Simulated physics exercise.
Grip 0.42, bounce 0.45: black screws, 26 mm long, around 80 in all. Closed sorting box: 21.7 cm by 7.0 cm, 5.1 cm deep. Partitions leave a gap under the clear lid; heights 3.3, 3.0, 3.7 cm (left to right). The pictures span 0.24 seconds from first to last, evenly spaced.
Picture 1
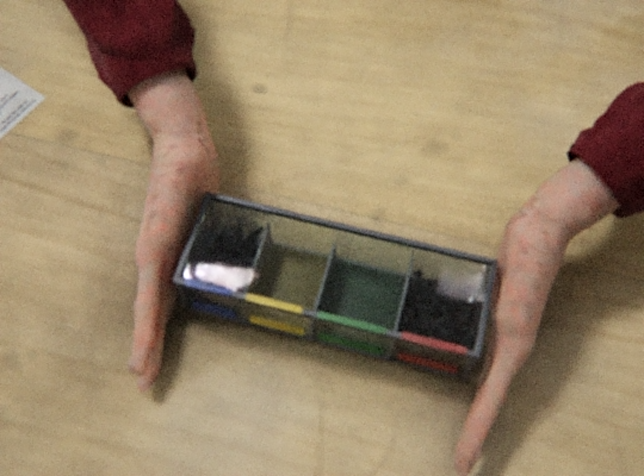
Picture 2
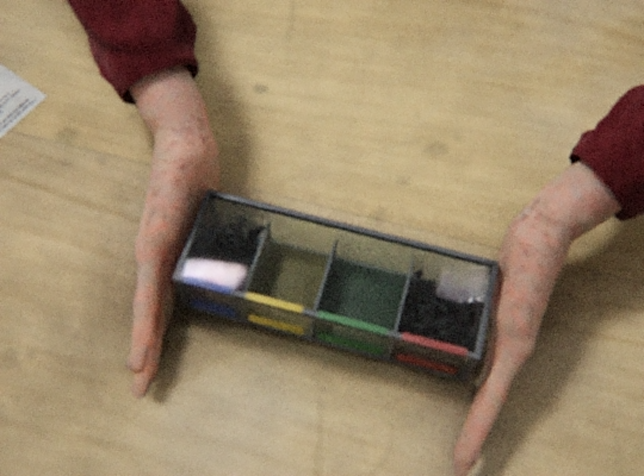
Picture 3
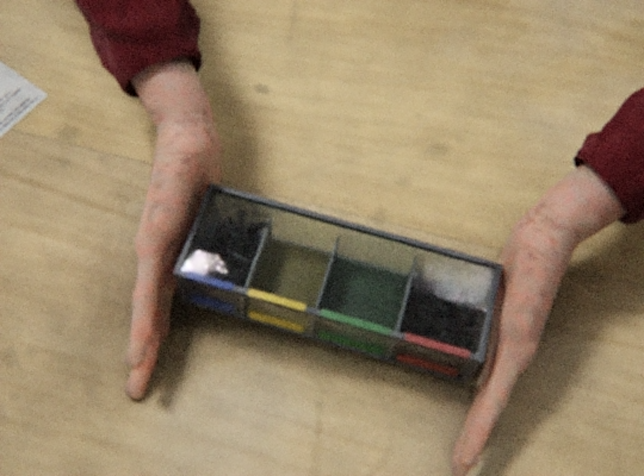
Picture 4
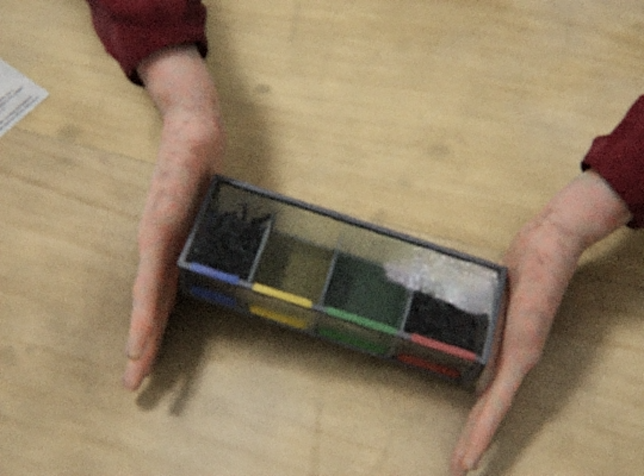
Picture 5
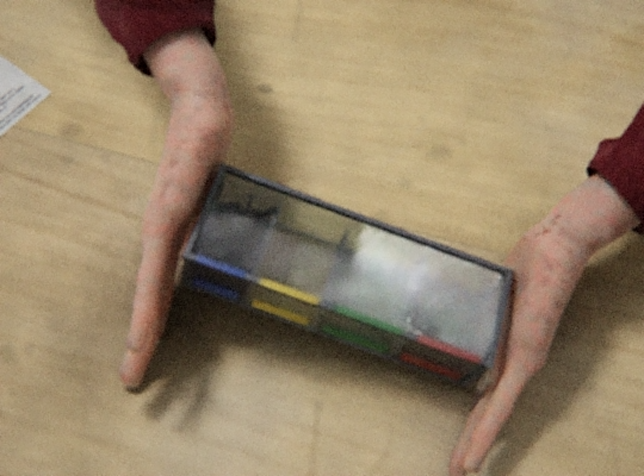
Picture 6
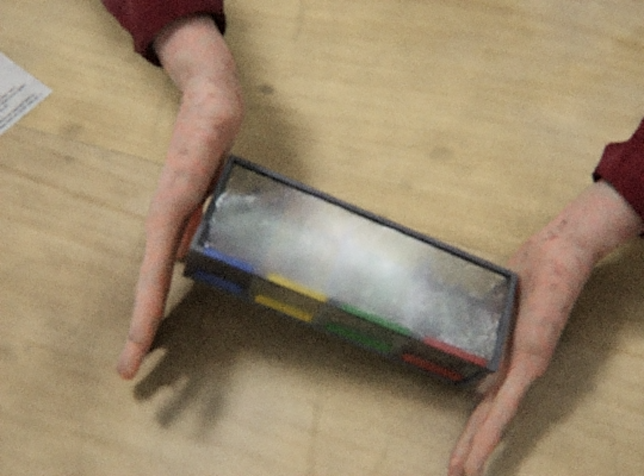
Two hands in dark red sleeves hold a clear-lidded box between their palms above a pale wooden table, seen from above by a still camera. The box has four compartments marked blue, yellow, green and red from left to right, with dark pieces inside the end ones and a paper at the upper left. The hands gradually tilt the box as its left end shifts upward, and a whitish glare spreads across the lid.
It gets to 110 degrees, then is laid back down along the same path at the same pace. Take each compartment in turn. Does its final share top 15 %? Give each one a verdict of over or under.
Outcome: Red: Holds a share past the limit. Blue: Holds a share within the limit. Green: Holds a share within the limit. Yellow: Holds a share within the limit.
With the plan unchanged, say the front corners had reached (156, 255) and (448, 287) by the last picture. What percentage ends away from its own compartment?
My guess is close to 10 per cent.
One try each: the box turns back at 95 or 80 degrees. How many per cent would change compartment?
25 and 15 %.
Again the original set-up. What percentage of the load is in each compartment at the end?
Final shares in percent: Red 95, blue 0, green 5, yellow 0.
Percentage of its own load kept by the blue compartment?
0 per cent, roughly.
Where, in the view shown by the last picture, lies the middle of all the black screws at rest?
Near (448, 325).
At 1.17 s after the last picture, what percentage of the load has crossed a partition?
15 %.
Then, 1.17 s after the last picture, tilt 110 degrees; red 60 %, blue 30 %, green 5 %, yellow 10 %.
Then, 1.94 s after the last picture, tilt 50 degrees; red 95 %, green 5 %.
Then, 2.74 s after the last picture, tilt 0 degrees; red 95 %, green 5 %.
In the end, red 95 %, blue 0 %, green 5 %, yellow 0 %.
